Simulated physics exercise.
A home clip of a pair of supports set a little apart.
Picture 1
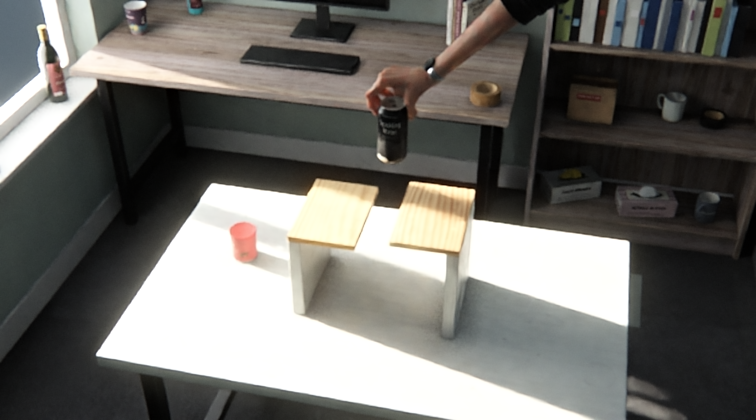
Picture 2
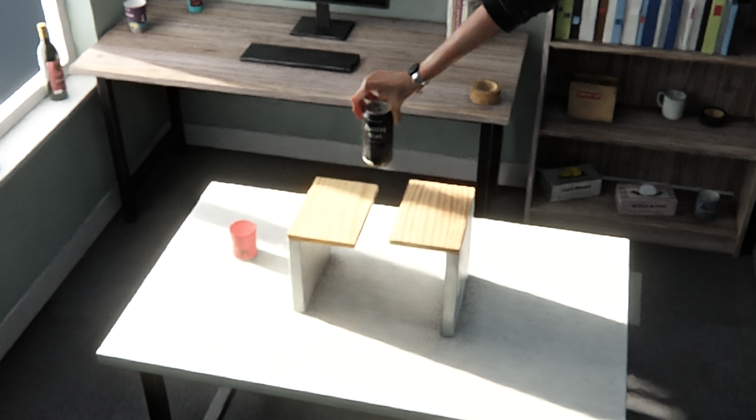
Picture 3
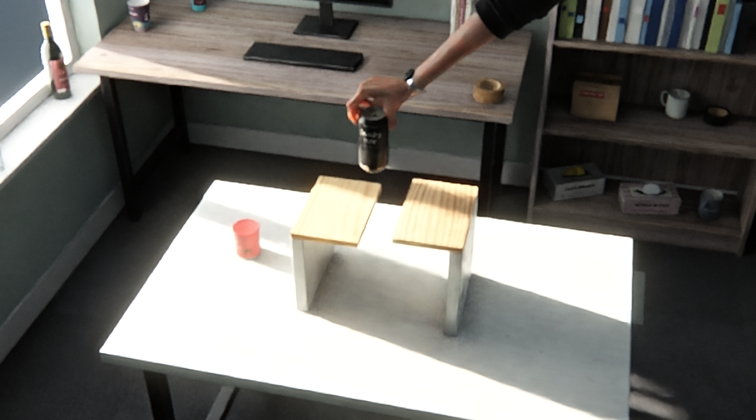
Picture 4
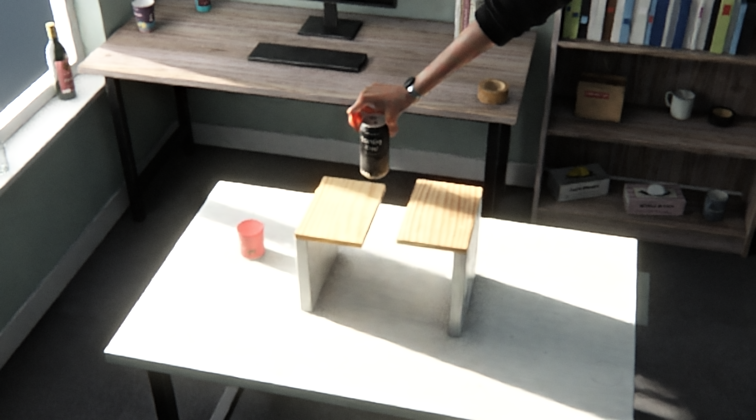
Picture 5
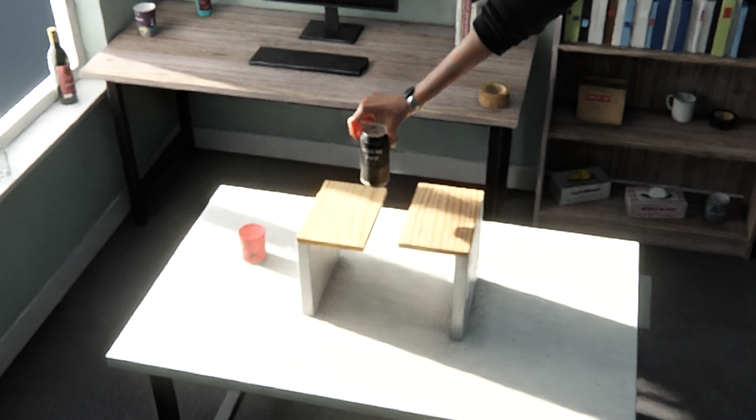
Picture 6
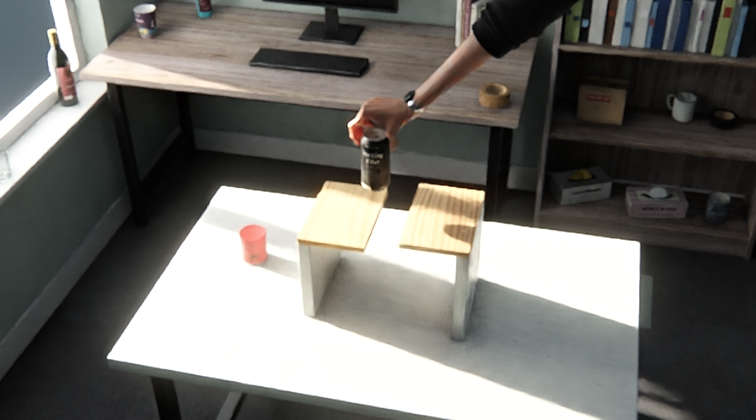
In a sunlit room with a desk and shelves behind, a white table holds two wood-topped supports set slightly apart and a small red container to their left. A hand reaching from the upper right carries a black can a little leftward, then lowers it slightly above the gap between them.
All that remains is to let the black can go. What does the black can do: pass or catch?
Outcome: The can lodges.
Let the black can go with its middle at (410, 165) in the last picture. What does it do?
Then it lodges.
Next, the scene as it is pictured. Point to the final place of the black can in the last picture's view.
Around (398, 203).
Then, 0.20 s after the last picture, black can slid about its own width near (376, 178).
Then, 0.30 s after the last picture, black can slid about its own width near (376, 193).
Then, 0.80 s after the last picture, black can tipped 51° from how it was near (398, 203).
At rest, tipped over on the stand or table, black can; red tin in place. Seen from the same camera at the end, black can near (398, 203). The can stays on top.
